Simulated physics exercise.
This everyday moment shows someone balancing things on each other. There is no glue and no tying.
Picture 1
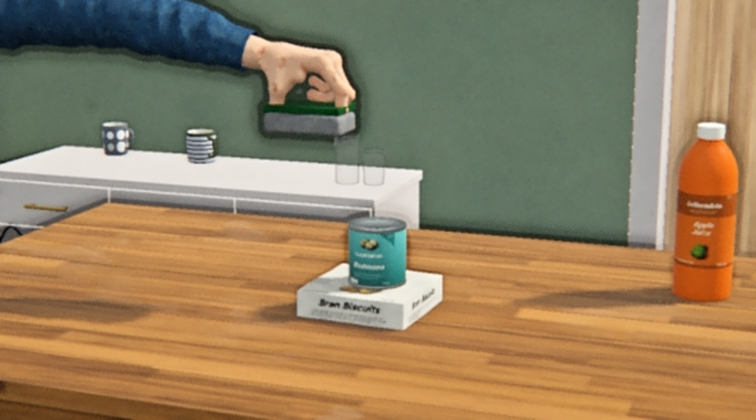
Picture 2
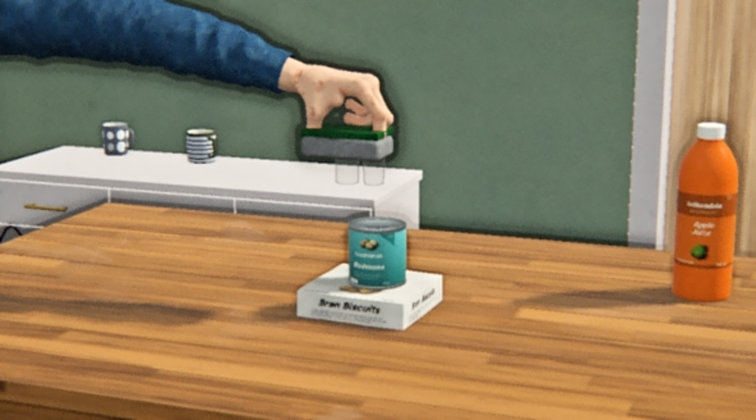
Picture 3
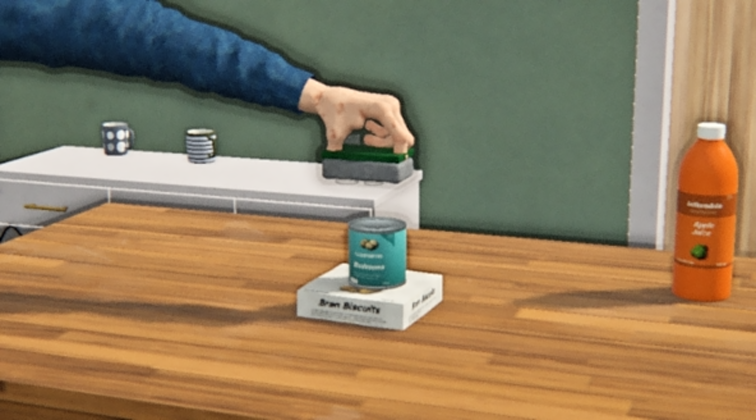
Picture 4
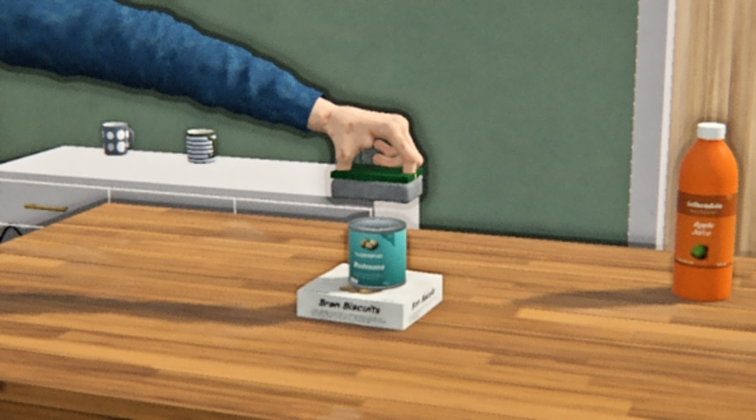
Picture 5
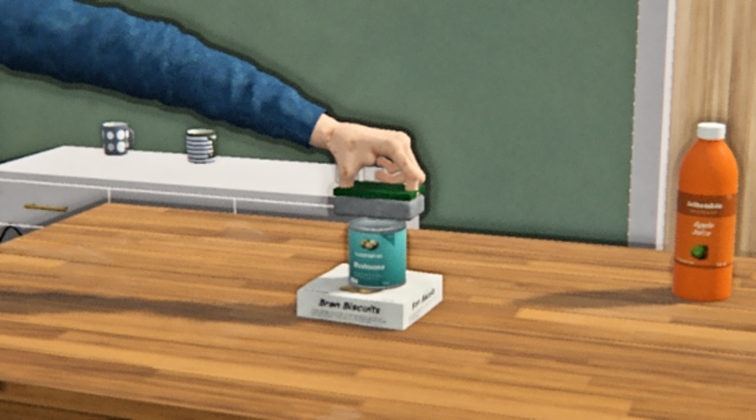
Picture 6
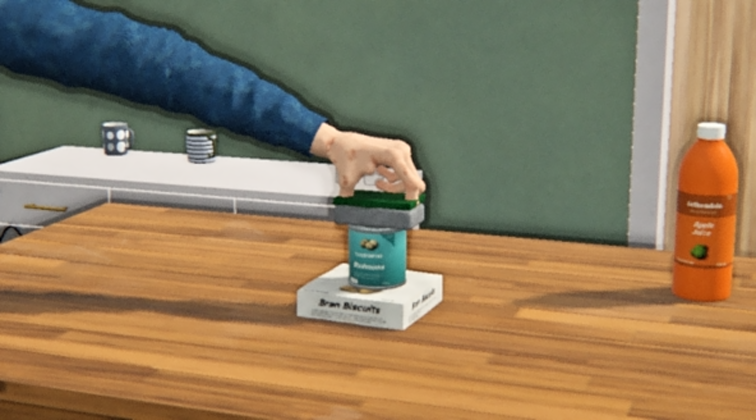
A hand in a blue sleeve lowers a green-topped grey sponge over a wooden table, seen from slightly above in a room with a green wall. A turquoise tin stands on a white packet near the centre, an orange bottle at right, and two patterned mugs on a white cabinet behind. The sponge moves rightward and down onto the tin, still held, while the camera stays still.
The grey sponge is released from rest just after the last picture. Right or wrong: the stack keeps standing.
Right, it keeps standing.
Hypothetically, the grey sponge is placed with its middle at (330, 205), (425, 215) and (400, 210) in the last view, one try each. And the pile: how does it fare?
The pile collapses in the first case, collapses in the second case and remains standing in the third case.
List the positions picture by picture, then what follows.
Coming down; grey sponge (310, 118); white packet (371, 295), in the first picture.
Coming down; grey sponge (347, 142); turquoise tin (377, 253), in the second picture.
Coming down; grey sponge (368, 164); orange bottle (706, 211), in the third picture.
Coming down; grey sponge (377, 184); white packet (371, 295), in the fourth picture.
Coming down; grey sponge (379, 200); turquoise tin (377, 253), in the fifth picture.
Set down, still held; grey sponge (379, 210); orange bottle (706, 211), in the sixth picture.
Then, 0.20 s after the last picture, nothing has stirred.
Then, 0.50 s after the last picture, grey sponge resting near (379, 210).
At rest, all 4 in place. Seen from the same camera at the end, grey sponge near (379, 210). The pile stays up.
